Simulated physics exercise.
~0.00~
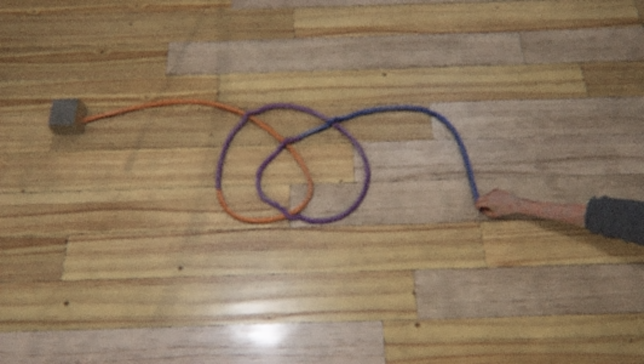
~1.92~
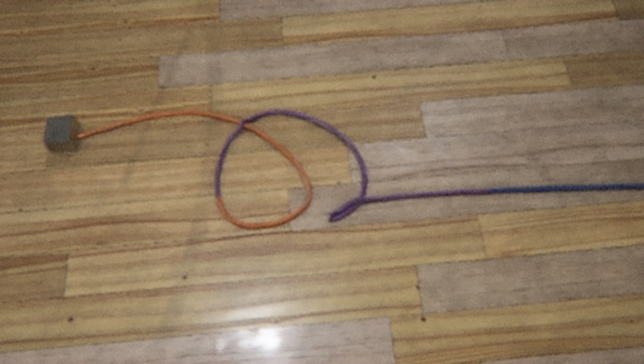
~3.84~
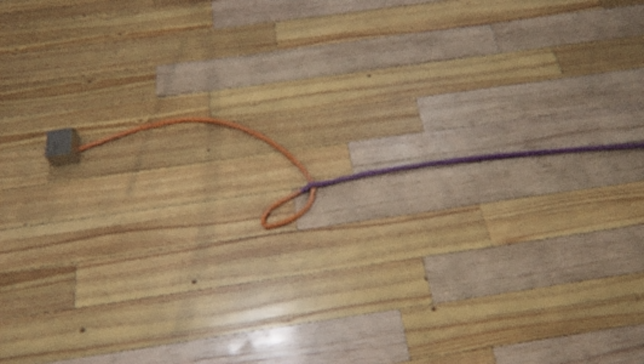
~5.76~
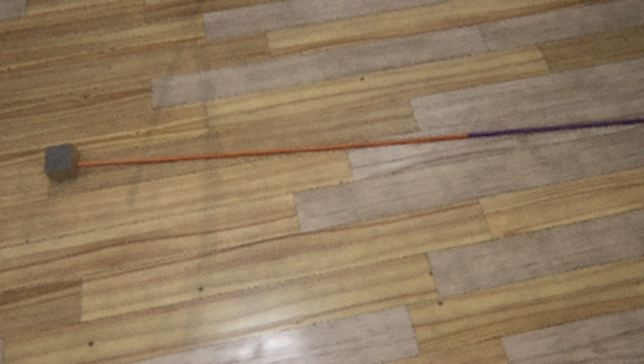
The video shows a rope coloured orange, purple and blue looped on a wooden floor, its left end attached to a small grey block. A hand draws the free end to the right, and the loops shrink and disappear until the rope lies straight.
